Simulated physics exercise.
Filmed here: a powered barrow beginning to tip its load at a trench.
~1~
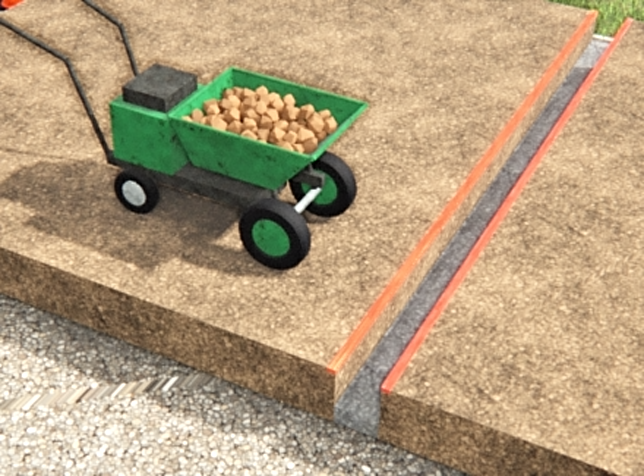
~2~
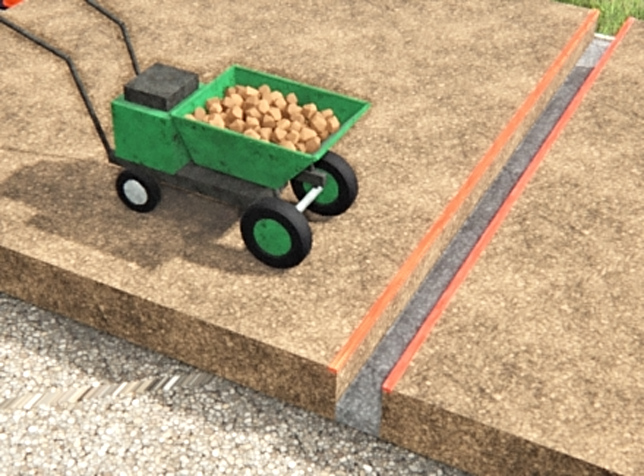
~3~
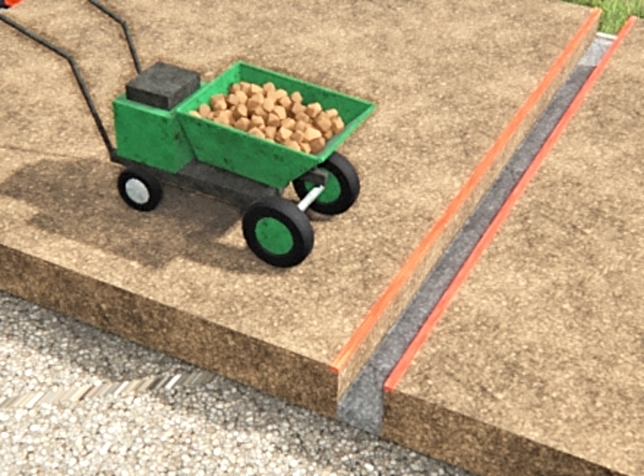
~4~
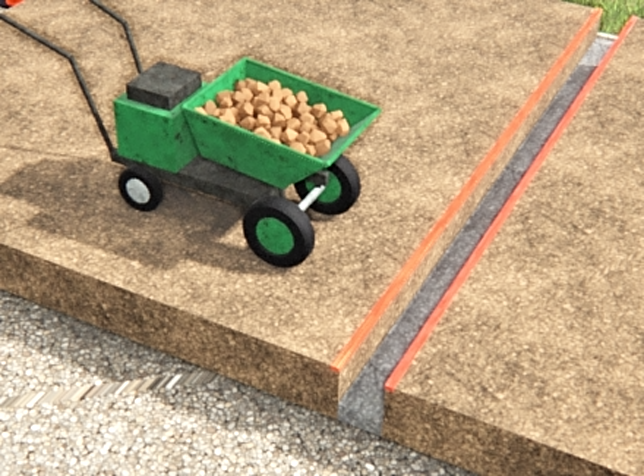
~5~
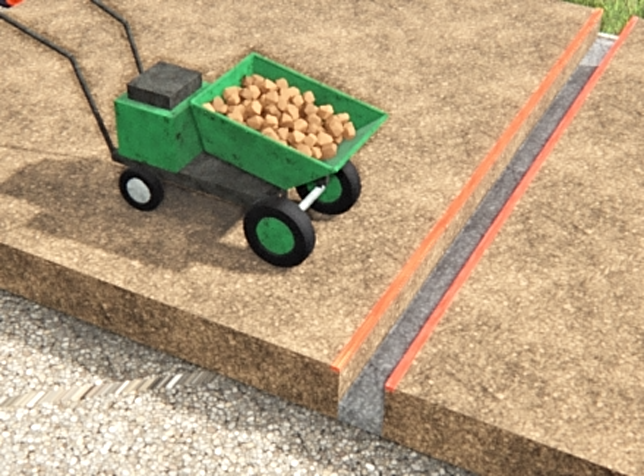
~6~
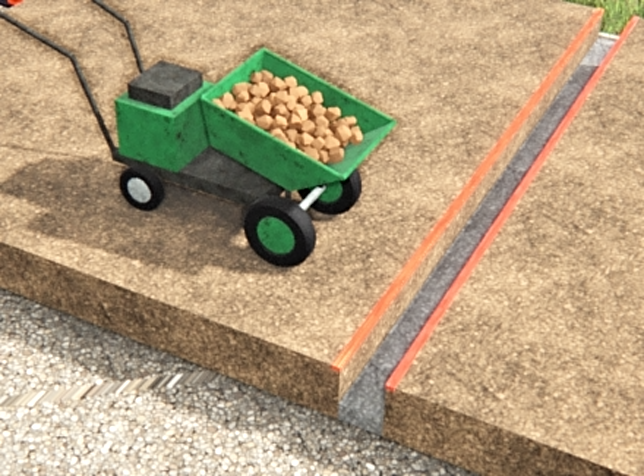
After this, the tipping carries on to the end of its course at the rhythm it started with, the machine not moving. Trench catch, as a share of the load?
Mostly in.
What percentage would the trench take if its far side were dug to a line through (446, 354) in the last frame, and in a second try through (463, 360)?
Respectively, 90 % and 100 %.
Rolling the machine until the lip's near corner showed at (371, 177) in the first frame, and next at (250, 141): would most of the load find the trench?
A minority at the first place, then a minority at the second.
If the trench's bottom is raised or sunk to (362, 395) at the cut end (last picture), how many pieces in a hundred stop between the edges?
50 per cent, roughly.
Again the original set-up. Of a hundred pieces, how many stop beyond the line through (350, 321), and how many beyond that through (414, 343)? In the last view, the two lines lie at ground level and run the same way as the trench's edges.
I'd put it near 90 in a hundred, then near 10 in a hundred.
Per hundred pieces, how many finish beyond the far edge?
It works out to roughly 10 percent.
Soon, skip tipped steeply; all in the skip.
A while on, skip tipped right over; about two thirds in the skip; a stray few short of the trench; about a third in or heaped over the trench; a stray few beyond it; a stray few falling.
Towards the end, skip tipped right over; a small part in the skip; a stray few short of the trench; most in or heaped over the trench; a small part beyond it.
Finally, skip tipped right over; a small part in the skip; a stray few short of the trench; most in or heaped over the trench; a small part beyond it.
